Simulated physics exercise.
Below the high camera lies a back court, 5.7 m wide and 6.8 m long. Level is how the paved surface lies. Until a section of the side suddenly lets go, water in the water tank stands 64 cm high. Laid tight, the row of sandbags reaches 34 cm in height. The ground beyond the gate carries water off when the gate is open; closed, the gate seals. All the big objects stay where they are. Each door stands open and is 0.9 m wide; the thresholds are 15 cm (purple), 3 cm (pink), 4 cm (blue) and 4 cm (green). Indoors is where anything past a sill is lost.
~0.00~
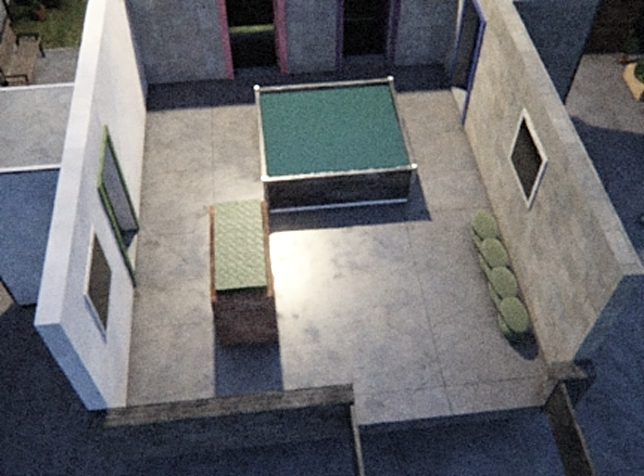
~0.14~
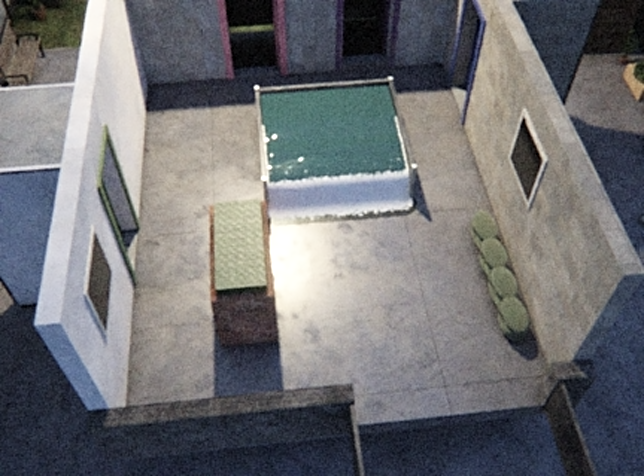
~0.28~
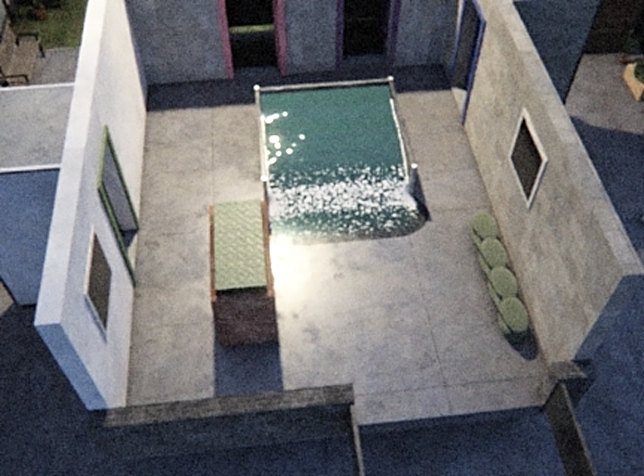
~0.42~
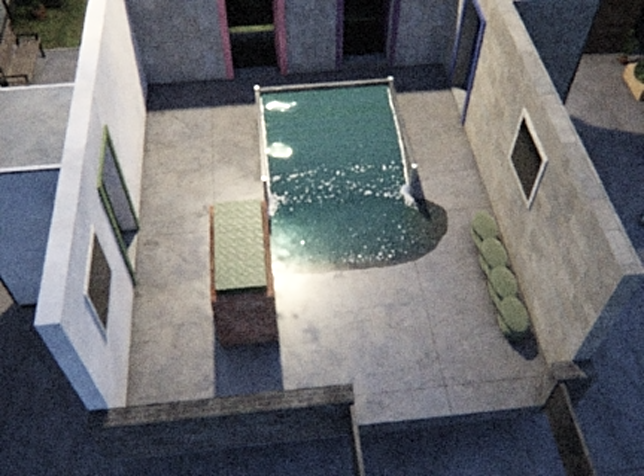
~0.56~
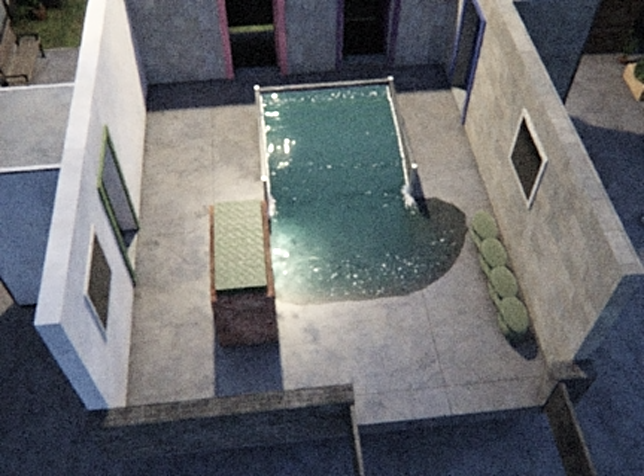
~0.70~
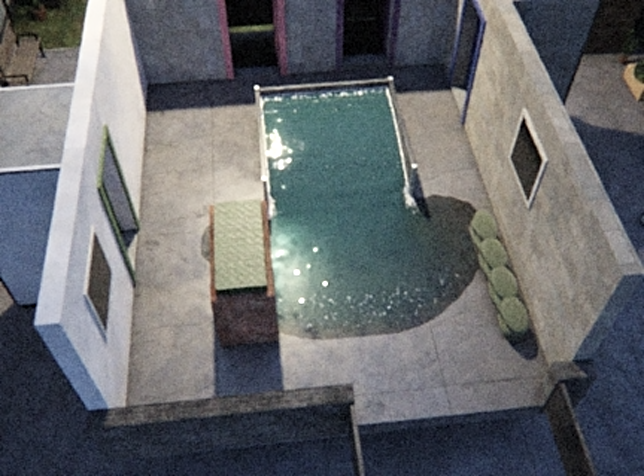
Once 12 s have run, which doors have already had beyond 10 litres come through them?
After 12 s: The purple door has not yet; the pink door already has; the blue door has not yet; the green door already has.
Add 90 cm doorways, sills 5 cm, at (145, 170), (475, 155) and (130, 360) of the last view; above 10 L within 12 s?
In sequence the answers are less than that, less than that and more than that.
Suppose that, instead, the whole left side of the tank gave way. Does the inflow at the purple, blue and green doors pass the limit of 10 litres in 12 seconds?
For purple, too little; for blue, too much; for green, too much.
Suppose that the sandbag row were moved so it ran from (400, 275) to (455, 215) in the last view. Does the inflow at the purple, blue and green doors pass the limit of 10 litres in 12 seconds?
Doors: Purple stays under / blue exceeds / green exceeds.
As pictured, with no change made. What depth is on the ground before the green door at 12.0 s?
Depth: Approx. 3.0 cm.
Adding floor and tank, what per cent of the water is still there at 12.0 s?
Some 40 in a hundred.
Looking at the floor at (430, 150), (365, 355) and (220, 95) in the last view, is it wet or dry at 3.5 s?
Listed in turn: Spared so far / swamped / spared so far.
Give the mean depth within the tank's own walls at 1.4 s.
The mean depth is some 33 cm.
After 1.4 s water covers 40 % of the floor and is deepest (34 cm) near (322, 411); purple door not reached, pink door not reached, blue door not reached, green door 4 cm at the sill, 0 L in.
After 2.2 s water covers 50 % of the floor and is deepest (39 cm) near (322, 411); purple door not reached, pink door not reached, blue door not reached, green door 6 cm at the sill, 14 L in.
After 3.5 s water covers 55 % of the floor and is deepest (24 cm) near (125, 431); purple door not reached, pink door not reached, blue door not reached, green door 6 cm at the sill, 37 L in.
After 7.0 s water covers 80 % of the floor and is deepest (10 cm) near (177, 88); purple door not reached, pink door 6 cm at the sill, 0 L in, blue door not reached, green door 4 cm at the sill, 49 L in.
After 12.0 s water covers 95 % of the floor and is deepest (8 cm) near (432, 70); purple door 2 cm at the sill, 0 L in, pink door 5 cm at the sill, 26 L in, blue door 4 cm at the sill, 0 L in, green door 3 cm at the sill, 49 L in.
